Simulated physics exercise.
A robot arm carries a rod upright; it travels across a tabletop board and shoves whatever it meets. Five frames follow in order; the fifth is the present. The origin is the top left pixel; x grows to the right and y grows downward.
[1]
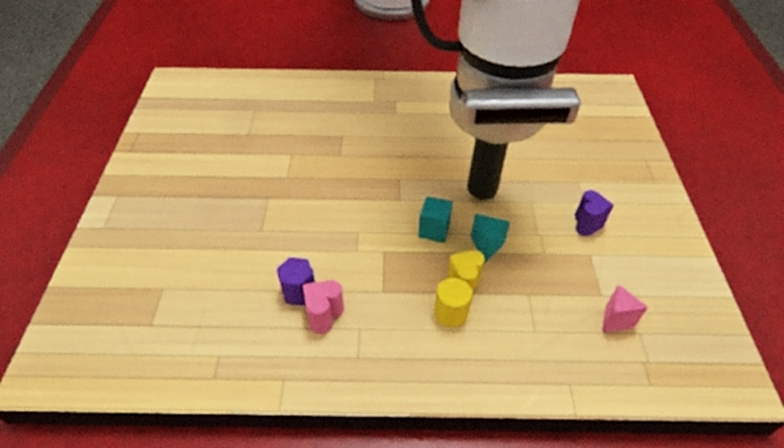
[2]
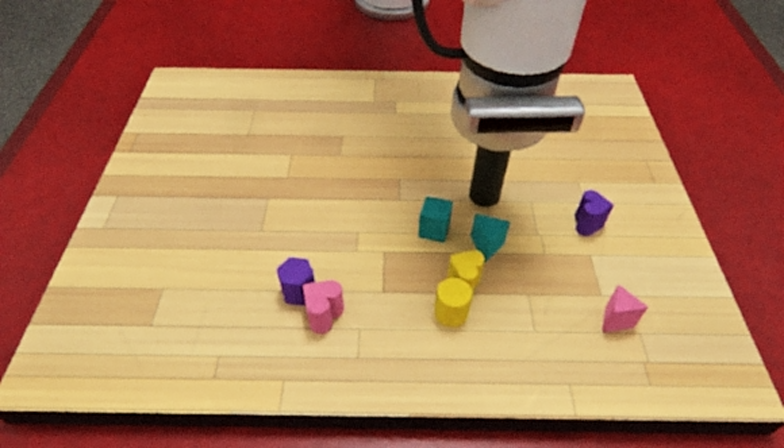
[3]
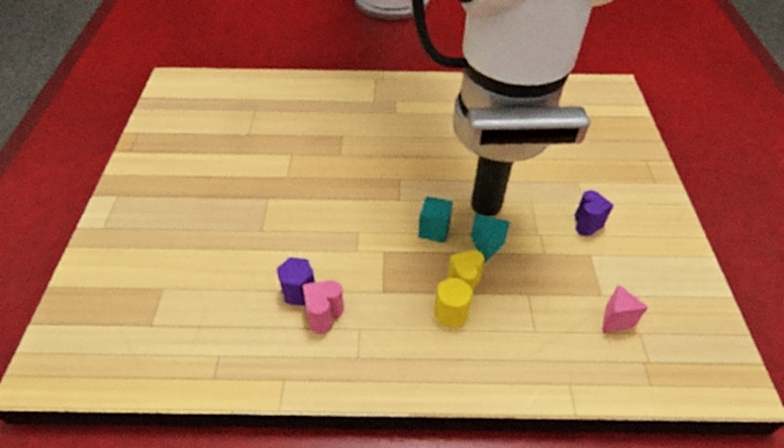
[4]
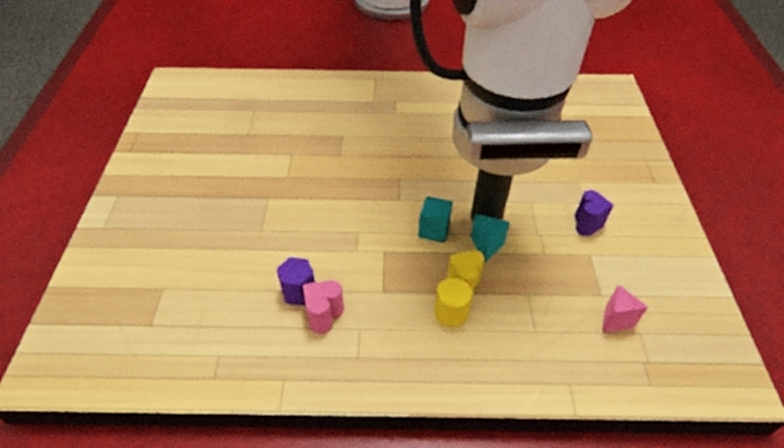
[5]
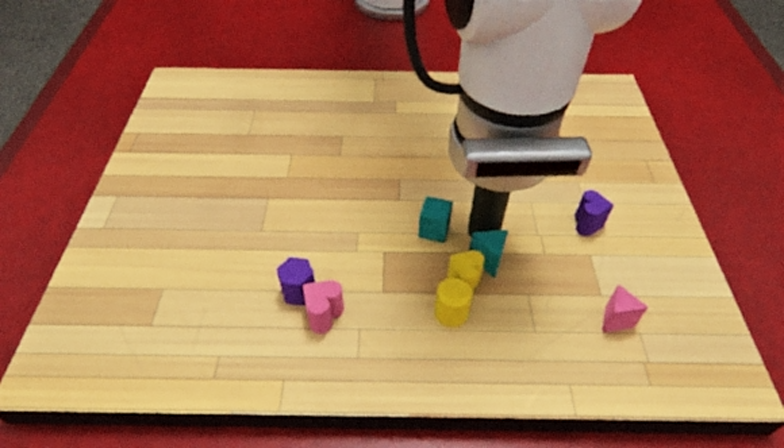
A white robot arm with a black rod reaches over a pale wooden board on a red surface, seen from above at an angle by a still camera. Two turquoise blocks sit near the rod, two yellow ones below them, purple and pink pieces at left and right. The arm lowers the rod toward the viewer, nudging the right-hand turquoise block slightly forward while the others stay still.
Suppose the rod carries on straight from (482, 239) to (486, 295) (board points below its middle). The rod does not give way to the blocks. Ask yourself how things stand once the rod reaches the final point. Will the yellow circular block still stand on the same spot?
I'd say no.
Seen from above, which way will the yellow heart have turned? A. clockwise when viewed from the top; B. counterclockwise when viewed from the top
Choice A: Clockwise when viewed from the top.
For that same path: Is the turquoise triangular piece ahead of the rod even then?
I expect so.
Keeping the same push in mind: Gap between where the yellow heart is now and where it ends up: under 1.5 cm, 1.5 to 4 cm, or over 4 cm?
The best fit is 1.5 to 4 cm.
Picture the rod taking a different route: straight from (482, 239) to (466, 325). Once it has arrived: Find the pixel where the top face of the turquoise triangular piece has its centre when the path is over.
So, by the moment the path ends, you'll find the top centre of the turquoise triangular piece at (507, 285).
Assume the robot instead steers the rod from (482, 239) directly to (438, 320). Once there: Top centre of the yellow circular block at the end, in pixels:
Put as a pixel place, it's (437, 332).
On the path given first. Halfway along, rod at (486, 258); yellow circular block at (449, 296); yellow heart at (465, 269), turned 30° clockwise; turquoise triangular piece at (500, 269).
At the end, rod at (488, 288); turquoise square piece still; yellow circular block at (444, 299); yellow heart at (460, 278), turned 100° clockwise; turquoise triangular piece at (509, 298), turned 15° anticlockwise.
